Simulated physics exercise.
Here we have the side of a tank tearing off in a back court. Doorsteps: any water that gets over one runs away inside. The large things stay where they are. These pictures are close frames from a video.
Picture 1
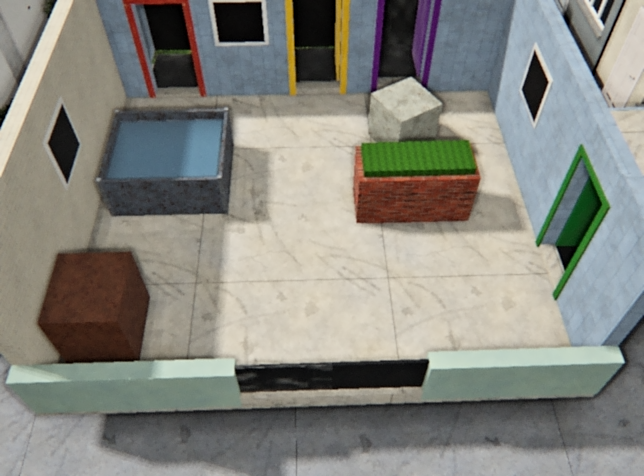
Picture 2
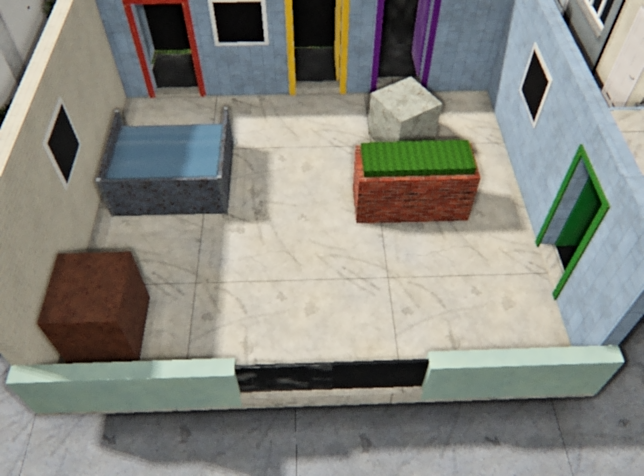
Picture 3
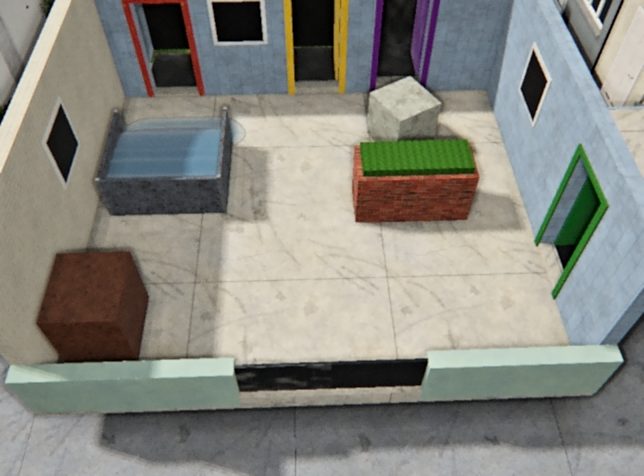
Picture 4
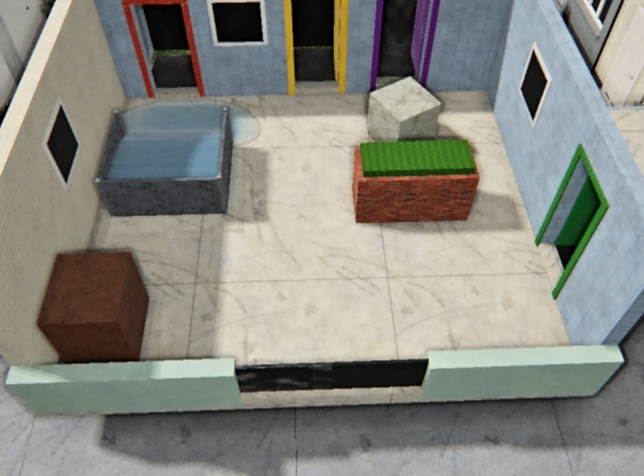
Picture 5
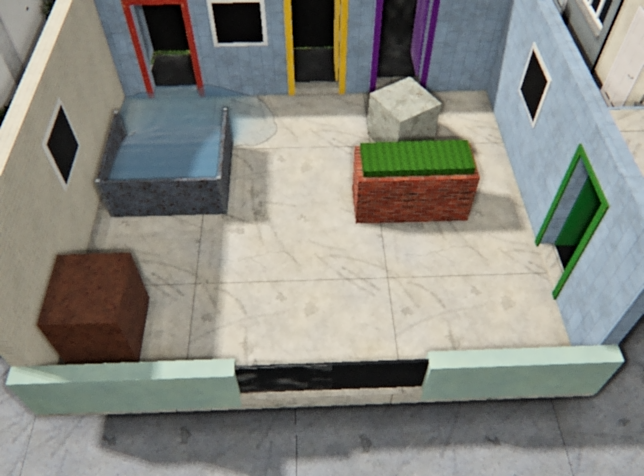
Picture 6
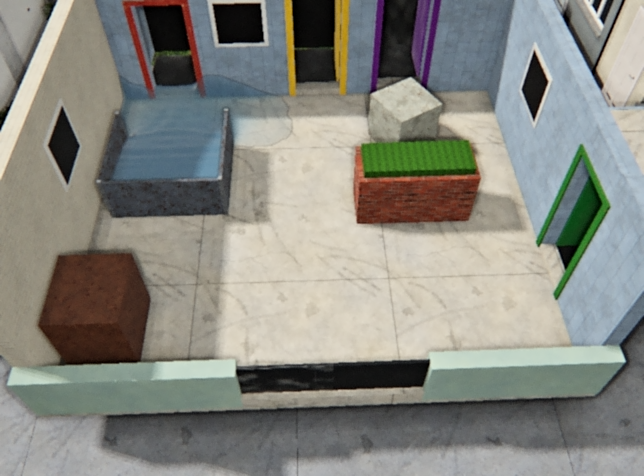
At first, a grey tank full of blue water stands whole and still in a walled court, near a brick planter topped with green. Then its far side gives way and water pours out behind it, spreading in a thin, clear sheet across the pale floor toward the back wall and rightward.
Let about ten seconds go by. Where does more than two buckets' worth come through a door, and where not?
In order: The purple door will most likely keep inside the limit. The red door will most likely go past the limit. The green door will most likely keep inside the limit. The yellow door will most likely keep inside the limit.
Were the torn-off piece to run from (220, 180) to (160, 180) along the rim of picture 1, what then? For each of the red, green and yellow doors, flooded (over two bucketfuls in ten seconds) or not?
The red one falls short, the green one exceeds the limit and the yellow one falls short.
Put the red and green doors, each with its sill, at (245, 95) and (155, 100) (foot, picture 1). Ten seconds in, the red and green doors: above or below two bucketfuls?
Red door: Crosses the line; green door: Crosses the line.
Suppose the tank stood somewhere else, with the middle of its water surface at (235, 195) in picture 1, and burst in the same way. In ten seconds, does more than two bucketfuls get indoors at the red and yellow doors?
One at a time: Red door exceeds the limit; yellow door exceeds the limit.
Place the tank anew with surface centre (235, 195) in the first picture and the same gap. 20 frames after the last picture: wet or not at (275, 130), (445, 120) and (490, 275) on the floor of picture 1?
Check in sequence: Soaked through, soaked through, still parched.
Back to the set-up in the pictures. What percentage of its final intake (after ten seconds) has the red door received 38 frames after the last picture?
Share at that point: Roughly 100 %.
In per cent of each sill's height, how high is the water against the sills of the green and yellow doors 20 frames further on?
Respectively about 0 and 50 per cent.
A moment on, water covers 15 % of the floor; the purple door not reached, the red door far over two buckets in, the green door not reached, the yellow door wet at the sill, nothing in.
Next, water covers 25 % of the floor; the purple door wet at the sill, nothing in, the red door far over two buckets in, the green door not reached, the yellow door wet at the sill, nothing in.
Then, water covers 35 % of the floor; the purple door wet at the sill, nothing in, the red door far over two buckets in, the green door not reached, the yellow door wet at the sill, nothing in.
Later, water covers 55 % of the floor; the purple door wet at the sill, nothing in, the red door far over two buckets in, the green door wet at the sill, nothing in, the yellow door wet at the sill, nothing in.
In the end, water covers 75 % of the floor; the purple door wet at the sill, nothing in, the red door far over two buckets in, the green door wet at the sill, nothing in, the yellow door wet at the sill, nothing in.
